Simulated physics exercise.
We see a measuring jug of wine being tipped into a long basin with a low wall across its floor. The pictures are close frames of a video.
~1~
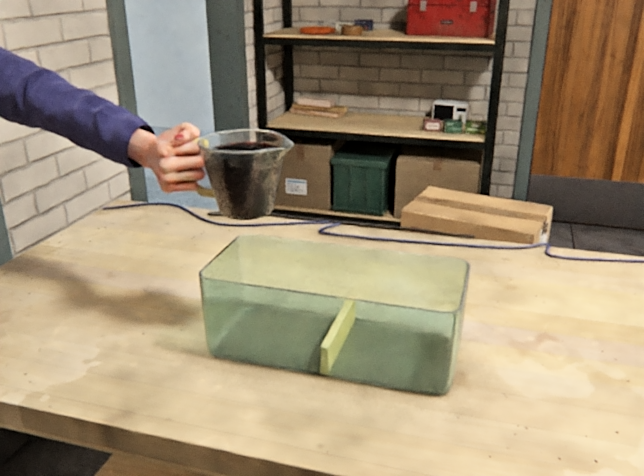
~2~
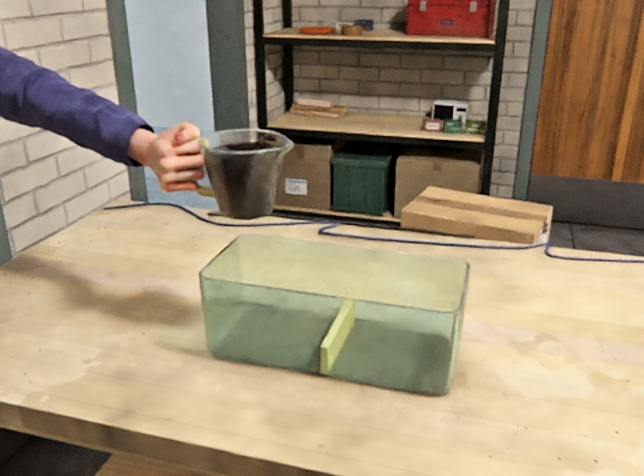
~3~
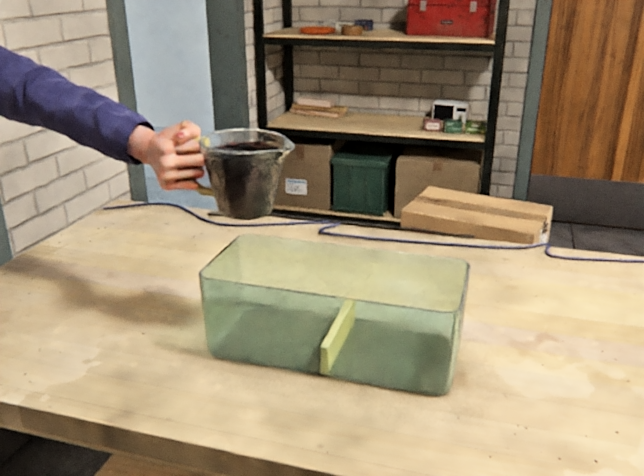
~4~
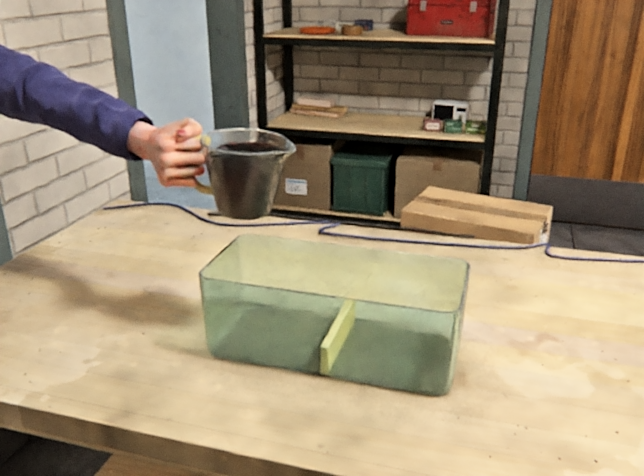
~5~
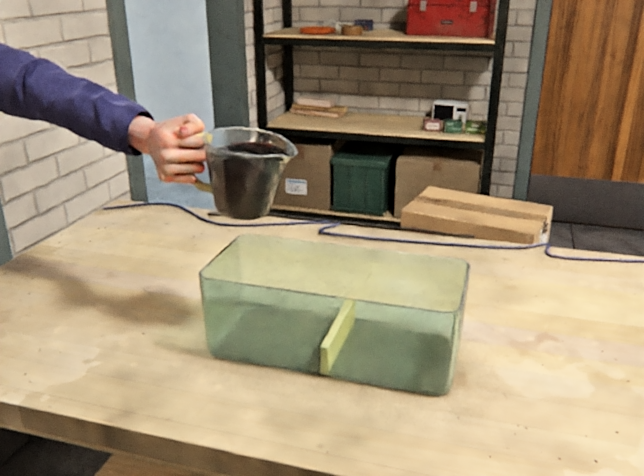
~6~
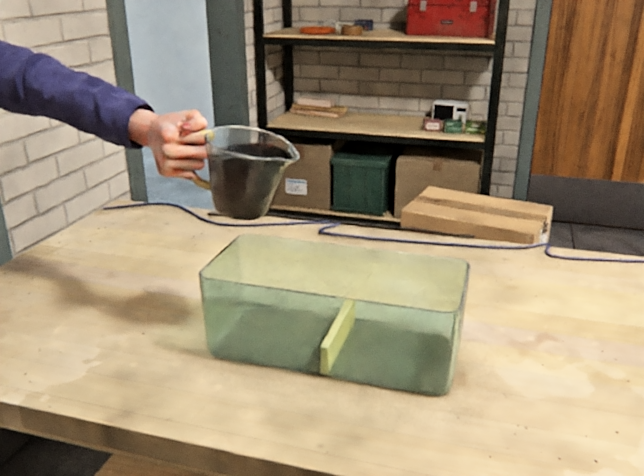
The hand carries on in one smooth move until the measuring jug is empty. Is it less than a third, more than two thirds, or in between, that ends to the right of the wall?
The share right of the wall is from a third to two thirds.
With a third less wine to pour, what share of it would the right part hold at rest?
It comes to 25 per cent or so.
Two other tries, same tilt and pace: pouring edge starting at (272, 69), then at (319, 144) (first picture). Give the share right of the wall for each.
In turn 45 and 85 in a hundred.
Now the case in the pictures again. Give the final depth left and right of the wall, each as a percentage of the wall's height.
Some 20 per cent left and 30 right.
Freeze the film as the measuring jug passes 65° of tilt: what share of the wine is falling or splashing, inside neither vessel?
About 20 per cent.
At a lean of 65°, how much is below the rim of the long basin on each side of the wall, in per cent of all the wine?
Left: 5 %. Right: 15 %.
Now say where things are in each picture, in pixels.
In the first frame, tilt 0°; pouring edge (292, 146); surface from (210, 148) to (282, 154); the long basin's rim runs from (220, 255) to (465, 287); the wall's top is at (339, 321).
In the second frame, tilt 1°; pouring edge (293, 146); surface from (210, 148) to (283, 155).
In the third frame, tilt 2°; pouring edge (294, 148); surface from (211, 148) to (283, 155).
In the fourth frame, tilt 4°; pouring edge (295, 150); surface from (213, 148) to (285, 156).
In the fifth frame, tilt 8°; pouring edge (297, 154); surface from (213, 148) to (288, 156).
In the sixth frame, tilt 12°; pouring edge (299, 158); surface from (215, 149) to (292, 156).
A moment on, the measuring jug is tipped part way and 63 per cent is still to pour, 3 is left of the wall and 14 right of it.
Next, the measuring jug is tipped right over and 7 per cent is still to pour, 37 is left of the wall and 49 right of it.
Then the measuring jug is tipped right over and 0 per cent is still to pour, 49 is left of the wall and 50 right of it.
Later the measuring jug is tipped right over and 0 per cent is still to pour, 49 is left of the wall and 51 right of it.
Finally, 49 per cent lies left of the wall, 51 right of it and 0 outside.
